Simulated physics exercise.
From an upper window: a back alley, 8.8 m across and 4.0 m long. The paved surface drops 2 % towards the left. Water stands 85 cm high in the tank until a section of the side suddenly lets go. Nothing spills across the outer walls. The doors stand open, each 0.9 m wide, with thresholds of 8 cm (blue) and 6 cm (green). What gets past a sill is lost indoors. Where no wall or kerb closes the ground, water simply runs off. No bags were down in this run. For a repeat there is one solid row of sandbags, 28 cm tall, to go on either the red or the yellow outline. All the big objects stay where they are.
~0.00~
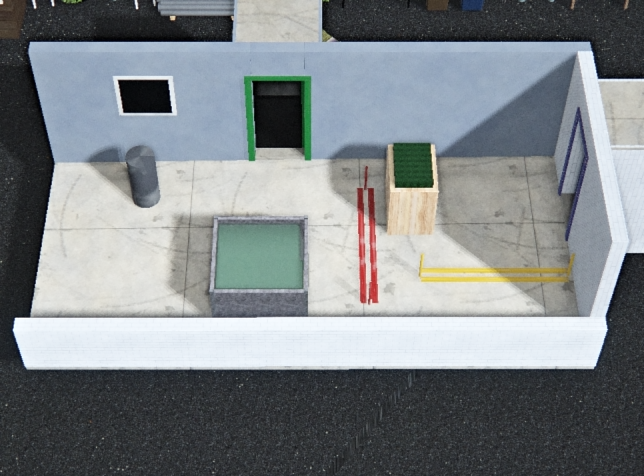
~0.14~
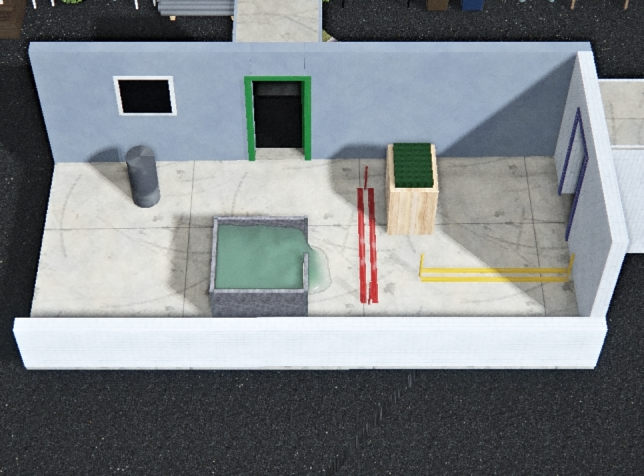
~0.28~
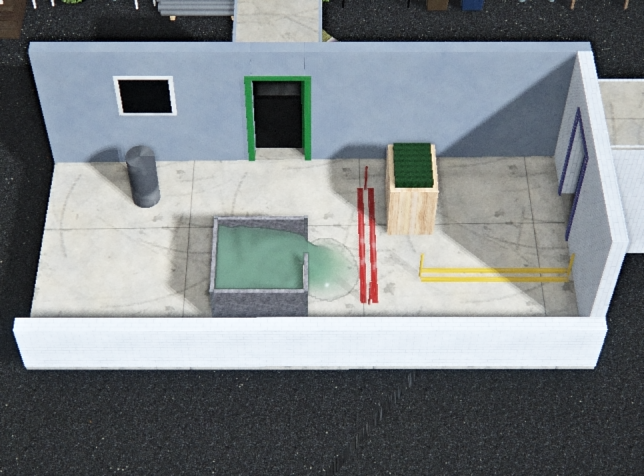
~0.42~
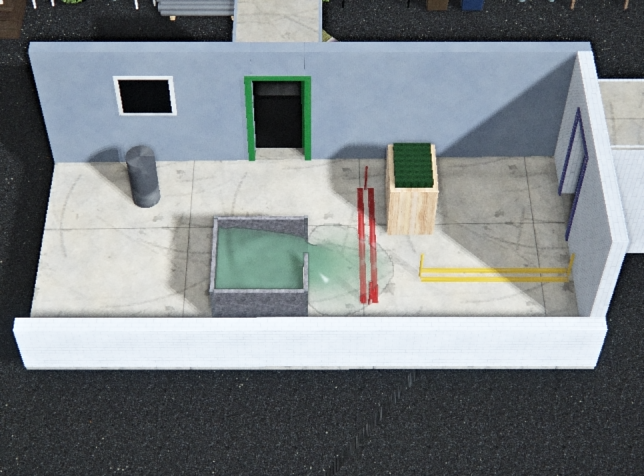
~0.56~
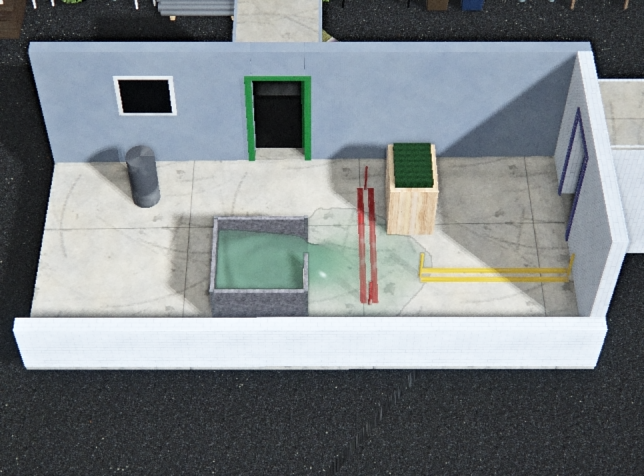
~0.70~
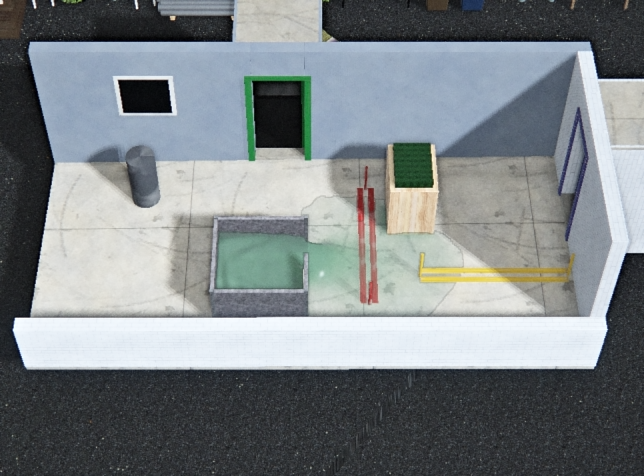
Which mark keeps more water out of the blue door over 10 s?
Lay them on the red one.
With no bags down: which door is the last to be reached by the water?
The green one.
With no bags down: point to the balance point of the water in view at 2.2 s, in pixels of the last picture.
Near (366, 269).
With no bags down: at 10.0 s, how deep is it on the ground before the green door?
Roughly 6.0 cm deep.
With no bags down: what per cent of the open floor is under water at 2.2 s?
Near 45 per cent is wet.
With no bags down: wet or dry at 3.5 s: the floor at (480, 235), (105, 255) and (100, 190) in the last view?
In turn: Under water, not reached, not reached.
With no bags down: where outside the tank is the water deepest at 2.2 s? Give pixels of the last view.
Around (582, 339).
After 1.4 s water covers 35 % of the floor and is deepest (32 cm) near (316, 263) in the run without bags; in at the blue door, 0 L with no bags, 0 L with the row on red, 0 L on yellow.
After 2.2 s water covers 45 % of the floor and is deepest (34 cm) near (582, 339) in the run without bags; in at the blue door, 18 L with no bags, 0 L with the row on red, 35 L on yellow.
After 3.5 s water covers 60 % of the floor and is deepest (22 cm) near (502, 322) in the run without bags; in at the blue door, 39 L with no bags, 0 L with the row on red, 68 L on yellow.
After 6.0 s water covers 70 % of the floor and is deepest (16 cm) near (405, 166) in the run without bags; in at the blue door, 54 L with no bags, 0 L with the row on red, 89 L on yellow.
After 10.0 s water covers 90 % of the floor and is deepest (10 cm) near (339, 342) in the run without bags; in at the blue door, 55 L with no bags, 0 L with the row on red, 89 L on yellow.
